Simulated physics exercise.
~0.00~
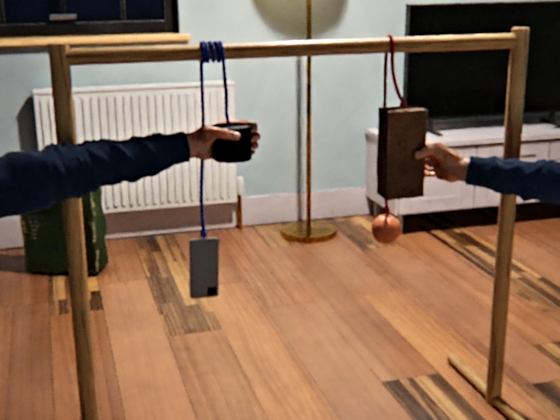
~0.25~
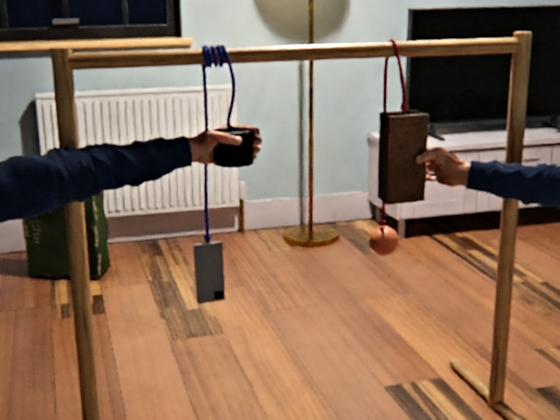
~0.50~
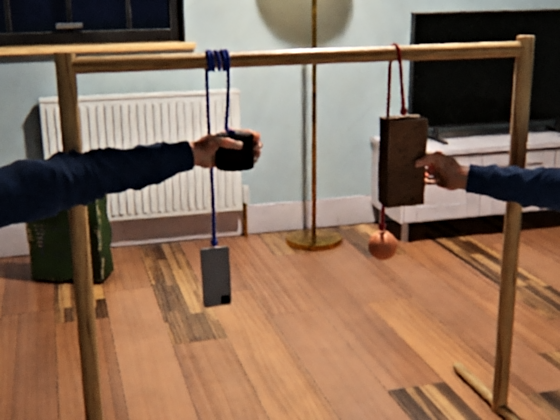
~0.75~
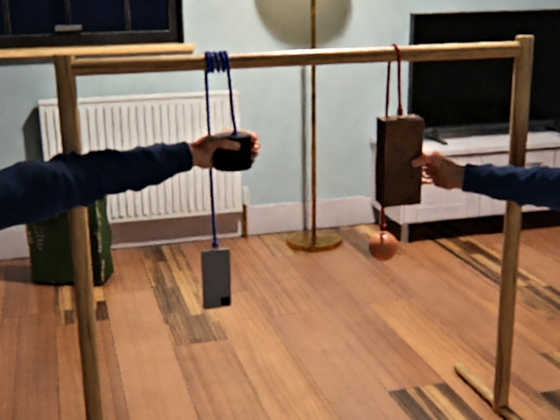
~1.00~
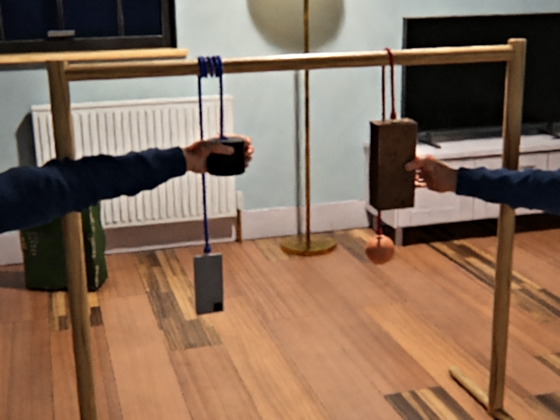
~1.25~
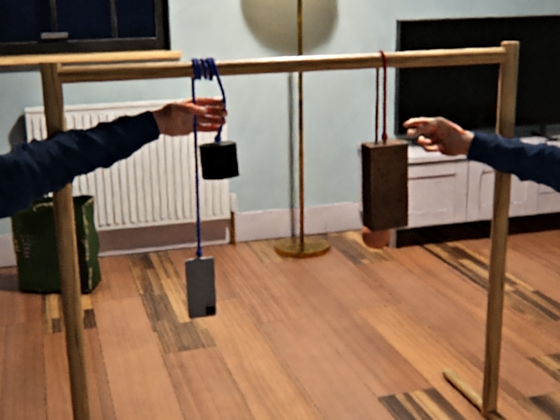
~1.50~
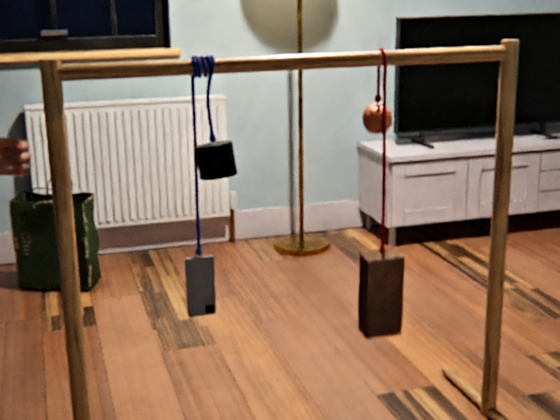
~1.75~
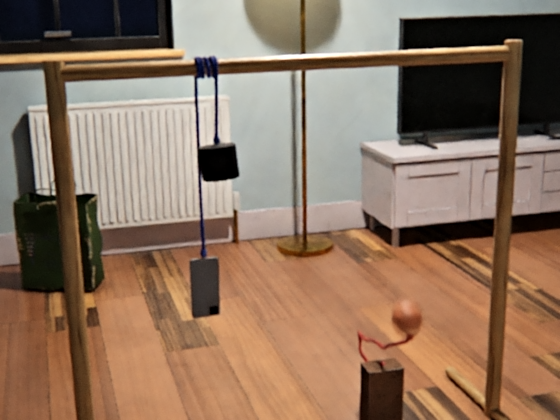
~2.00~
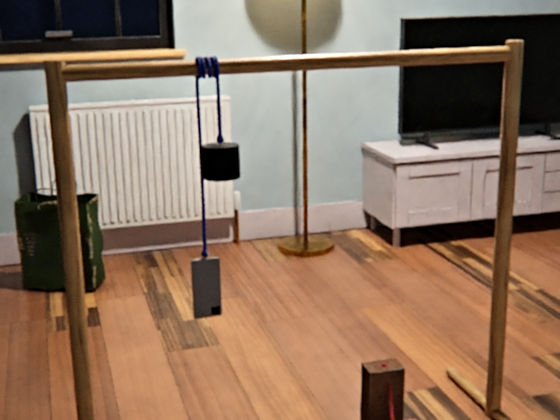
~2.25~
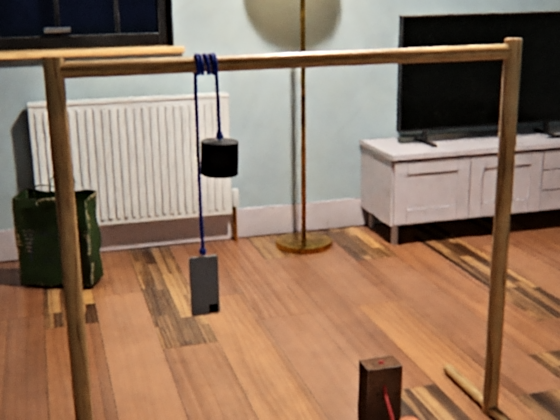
A brown brick and a black cylinder are held up by two dark-sleeved arms beneath a wooden rail, seen from the front in a room with a radiator, lamp and television. The cylinder's blue cord is wound around the rail on the left, with a grey block on its other end, while the brick's red cord loops over on the right to an orange ball. Both hands let go and draw back. The brick drops, pulling the ball up to the rail and the cord over it. The brick ends on the floor, while the cylinder and grey block stay hanging.
